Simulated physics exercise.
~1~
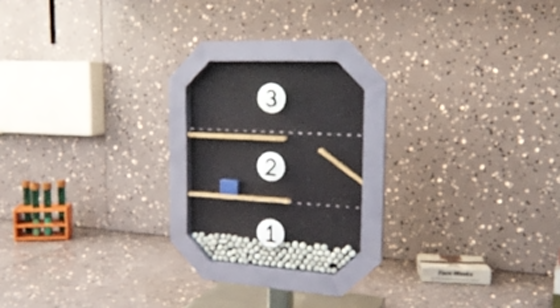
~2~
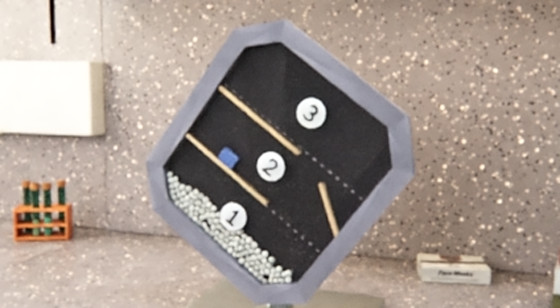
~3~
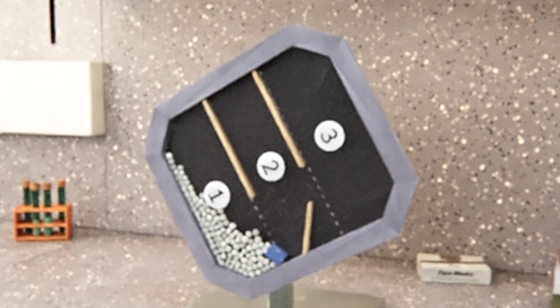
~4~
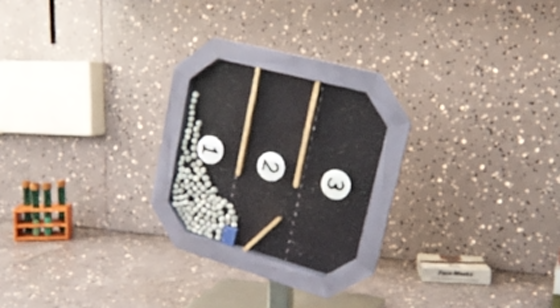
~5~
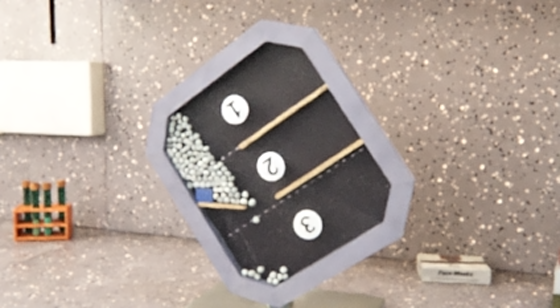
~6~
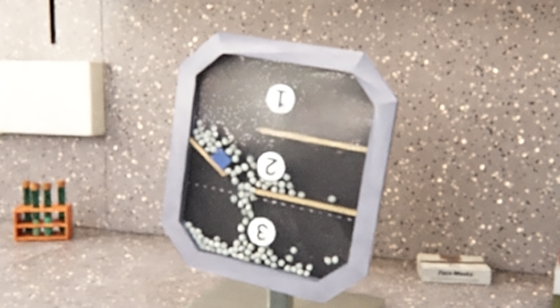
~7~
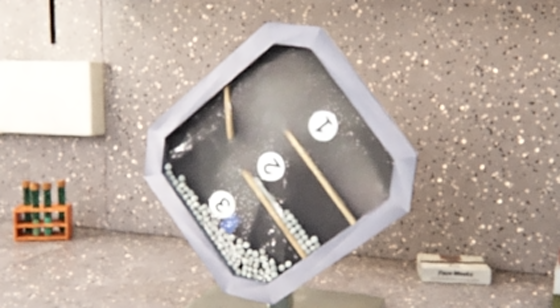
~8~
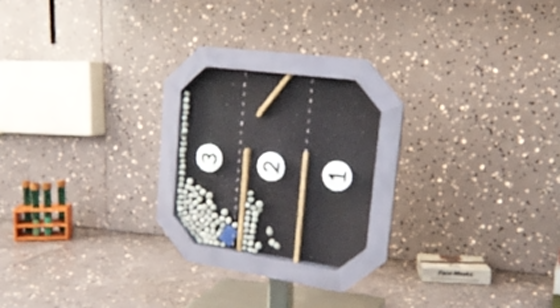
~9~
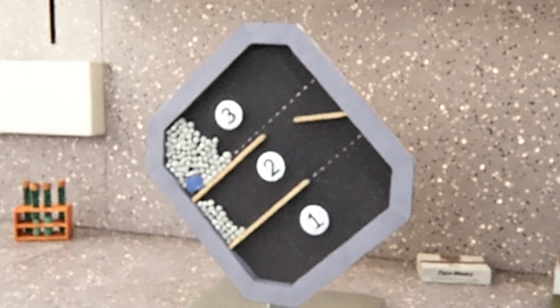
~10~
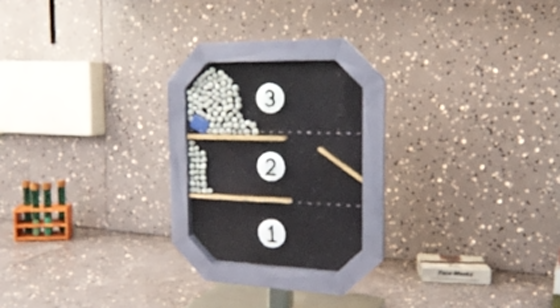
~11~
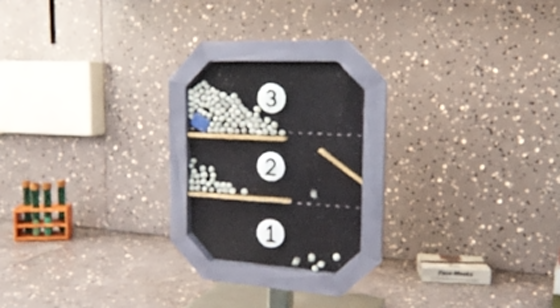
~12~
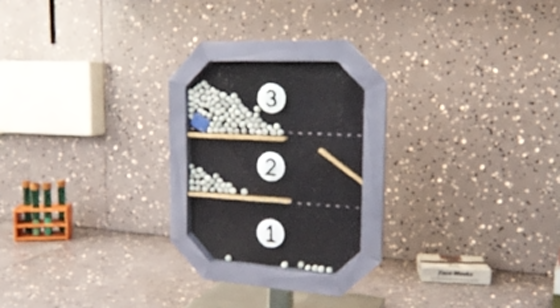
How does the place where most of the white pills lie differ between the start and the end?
At the start the pills all lie along the bottom of the case. At the end most are heaped on the upper shelf at the left, with a smaller group on the lower shelf and only a few at the bottom.
Octagonal display case turning clockwise through a full circle, white pills and a blue block tumbling, most settling on the upper shelf.
